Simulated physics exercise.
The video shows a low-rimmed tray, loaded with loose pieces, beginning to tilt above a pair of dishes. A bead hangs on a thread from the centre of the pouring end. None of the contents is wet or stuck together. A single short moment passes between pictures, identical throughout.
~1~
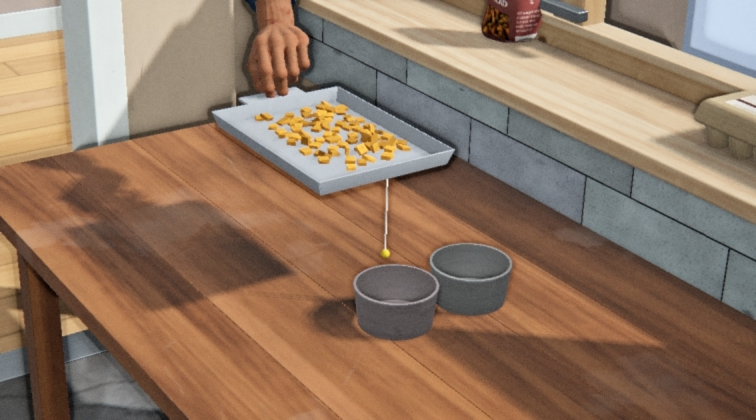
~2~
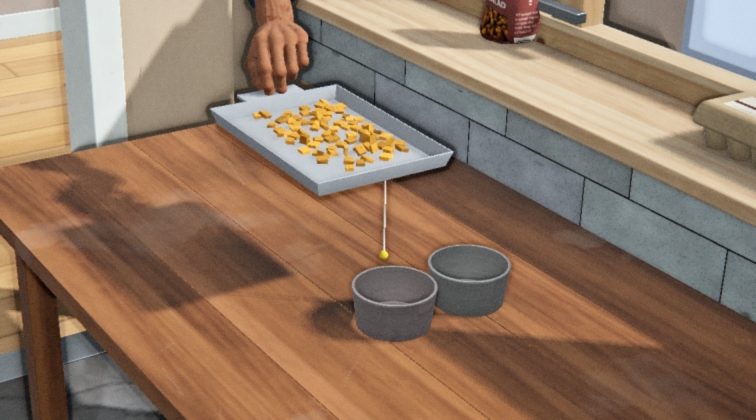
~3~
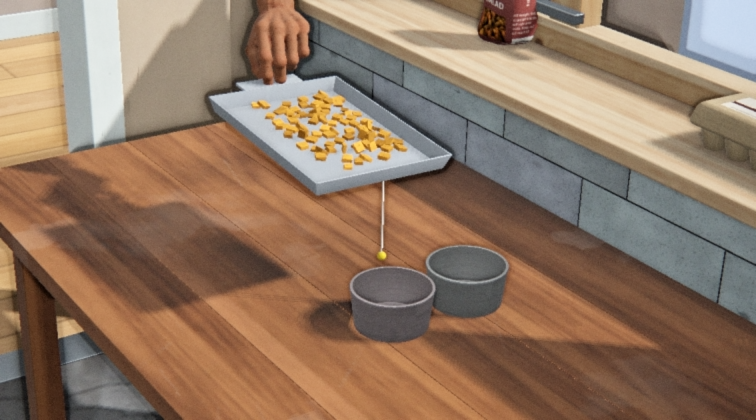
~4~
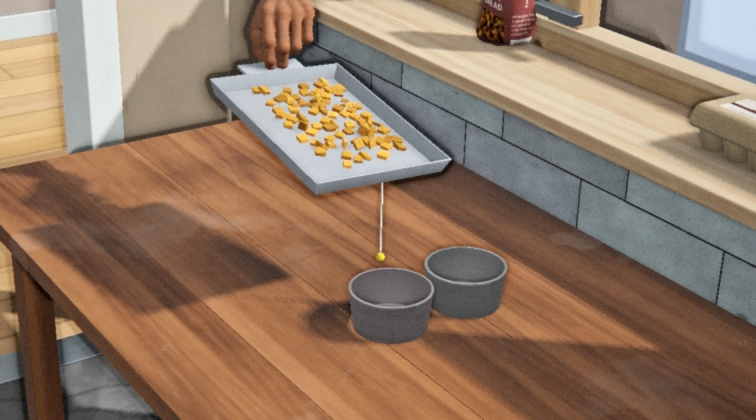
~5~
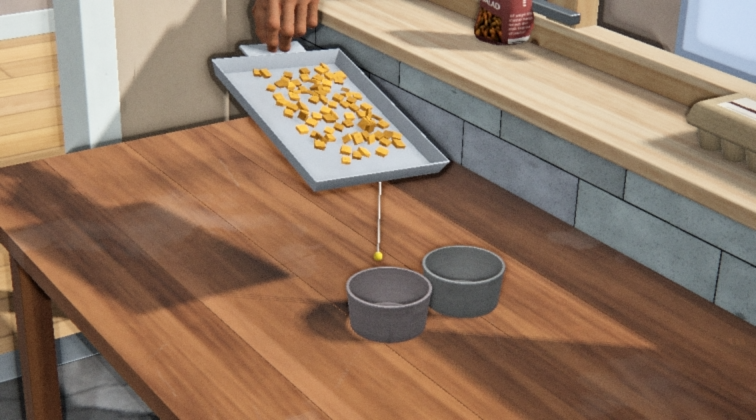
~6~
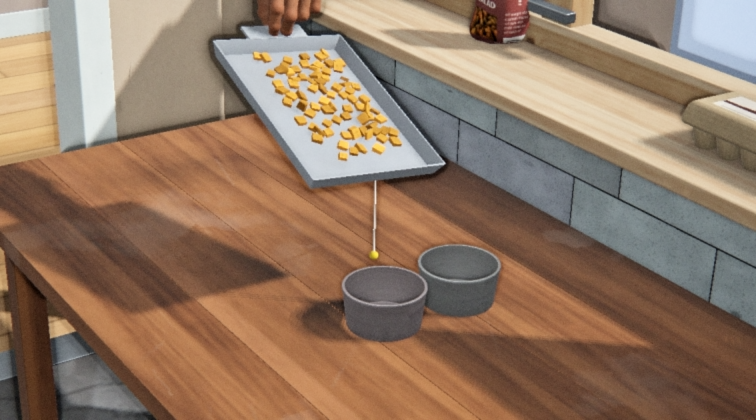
A hand raises the back of a gray tray of small orange pieces above two dishes.
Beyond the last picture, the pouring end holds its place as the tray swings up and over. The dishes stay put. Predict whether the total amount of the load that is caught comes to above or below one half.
Mostly kept.
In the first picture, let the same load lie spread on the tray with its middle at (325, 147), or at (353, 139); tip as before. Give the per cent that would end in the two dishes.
Share in order: Roughly 80 %, 80 %.
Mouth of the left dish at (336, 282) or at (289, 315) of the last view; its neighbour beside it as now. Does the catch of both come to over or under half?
Result, first setup: The bulk; second setup: The minor share.
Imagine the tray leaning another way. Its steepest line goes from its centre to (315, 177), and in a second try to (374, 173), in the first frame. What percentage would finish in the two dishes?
The first comes to 0 %, while the second comes to 70 %.
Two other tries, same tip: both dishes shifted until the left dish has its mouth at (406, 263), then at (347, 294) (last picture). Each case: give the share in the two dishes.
You'd get 60 in a hundred first and 60 in a hundred after that.
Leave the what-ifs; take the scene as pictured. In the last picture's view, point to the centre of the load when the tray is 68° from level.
The middle of the pieces lands at roughly (411, 156).
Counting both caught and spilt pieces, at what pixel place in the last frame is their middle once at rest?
Roughly at (446, 293), give or take.
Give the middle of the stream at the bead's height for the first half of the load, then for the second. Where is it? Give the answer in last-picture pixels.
It goes through near (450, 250) first, then near (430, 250).
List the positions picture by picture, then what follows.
The first frame shows corners of the pouring end at (321, 179) and (447, 149), level; middle of the load at (329, 135), small crackers; left dish at (420, 316); right dish at (495, 292); bead on its thread at (385, 254).
The second frame shows corners of the pouring end at (320, 180) and (446, 151), level; middle of the load at (327, 134).
The third frame shows corners of the pouring end at (319, 180) and (444, 153), tipped barely, lowest at the right corner; middle of the load at (325, 129).
The fourth frame shows corners of the pouring end at (319, 180) and (444, 157), tipped a little, lowest at the right corner; middle of the load at (326, 121).
The fifth frame shows corners of the pouring end at (318, 178) and (442, 159), tipped clearly, lowest at the right corner; middle of the load at (326, 111).
The sixth frame shows corners of the pouring end at (316, 176) and (438, 161), tipped clearly, lowest at the right corner; middle of the load at (324, 102); left dish at (408, 318); right dish at (483, 294).
Soon after the last picture, tray tipped steeply; nearly all on the tray; a stray few in the air.
A little later, tray tipped past a quarter turn; about a quarter on the tray; a stray few in the left dish; about half in the right dish; a small part outside both; a small part in the air.
Later still, tray tipped past a quarter turn; a small part in the left dish; about two thirds in the right dish; about a quarter outside both.
At rest, tray tipped past a quarter turn; a small part in the left dish; about two thirds in the right dish; about a quarter outside both.
